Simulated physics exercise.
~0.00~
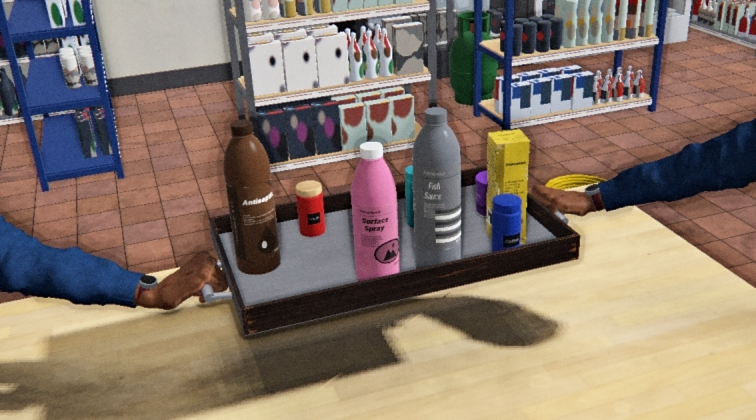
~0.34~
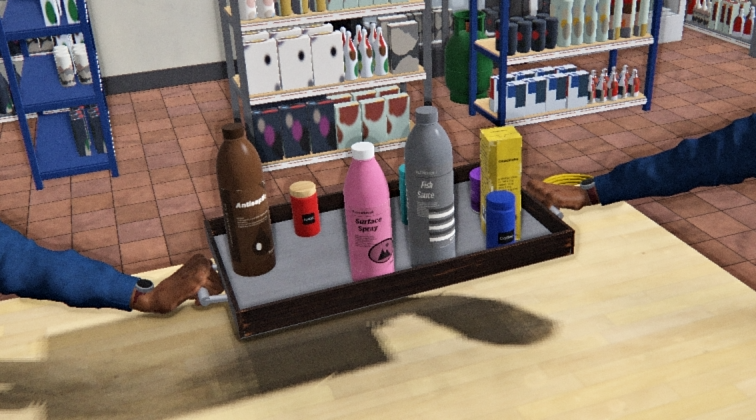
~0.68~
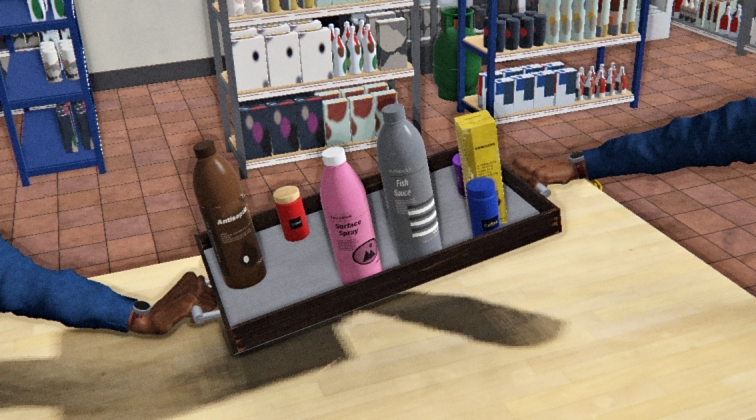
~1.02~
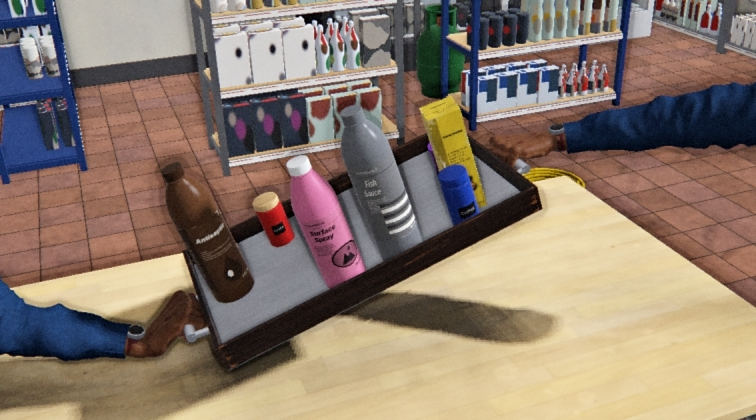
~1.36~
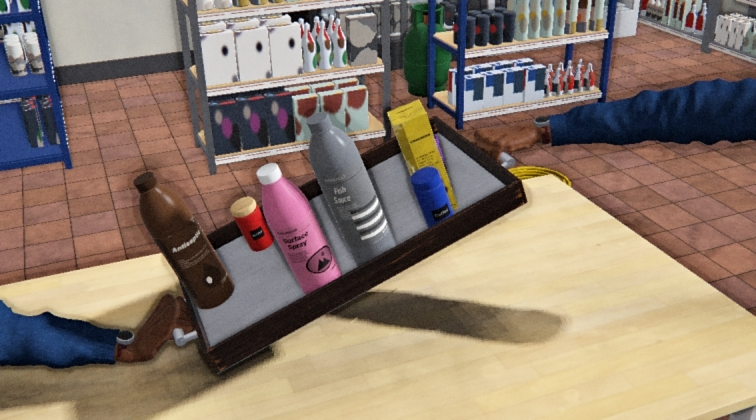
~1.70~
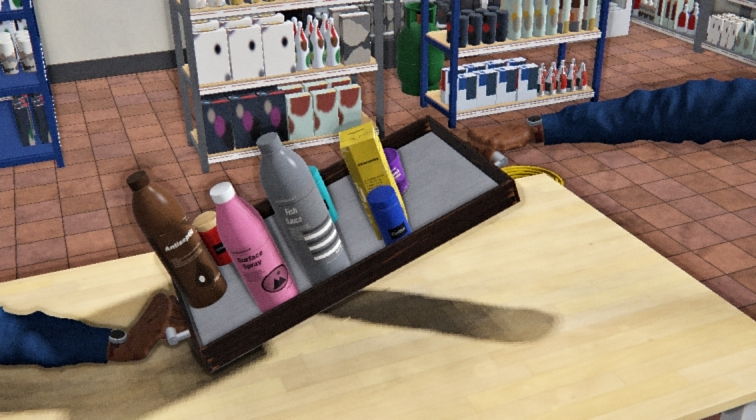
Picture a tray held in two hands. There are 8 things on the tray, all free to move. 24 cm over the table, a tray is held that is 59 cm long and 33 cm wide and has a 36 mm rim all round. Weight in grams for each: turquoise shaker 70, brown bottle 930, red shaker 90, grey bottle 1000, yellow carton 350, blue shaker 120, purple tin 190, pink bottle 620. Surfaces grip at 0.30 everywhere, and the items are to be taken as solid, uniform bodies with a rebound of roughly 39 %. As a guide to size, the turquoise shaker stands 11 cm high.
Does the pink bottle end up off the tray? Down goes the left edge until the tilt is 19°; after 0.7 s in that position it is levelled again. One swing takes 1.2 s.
Yes.
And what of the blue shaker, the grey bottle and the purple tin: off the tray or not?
Outcome: The blue shaker remains on its support; the grey bottle departs its support; the purple tin remains on its support.
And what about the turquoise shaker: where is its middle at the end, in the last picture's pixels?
My guess is roughly (211, 211).
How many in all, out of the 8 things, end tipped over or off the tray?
Tally: 4.
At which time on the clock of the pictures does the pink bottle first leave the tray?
That first happens close to 2.3 seconds.
After 2.00 s, tilt 19°, left edge down; pink bottle moved 19 cm near (196, 277); grey bottle moved 21 cm; blue shaker moved 20 cm.
After 2.40 s, tilt 15°, left edge down; pink bottle now off the tray; blue shaker 61° off its base; yellow carton 47° off its base.
After 2.90 s, tilt 2°, left edge down; grey bottle and yellow carton now off the tray; blue shaker 66° off its base; purple tin moved 38 cm.
After 3.20 s, tray level; blue shaker 71° off its base; turquoise shaker moved 30 cm; purple tin moved 38 cm.
In the end (5.6 s), off the tray, grey bottle, yellow carton and pink bottle; toppled on the tray, blue shaker; not toppled but over 5 cm from the start, turquoise shaker, red shaker and purple tin; brown bottle under 5 cm from the start.
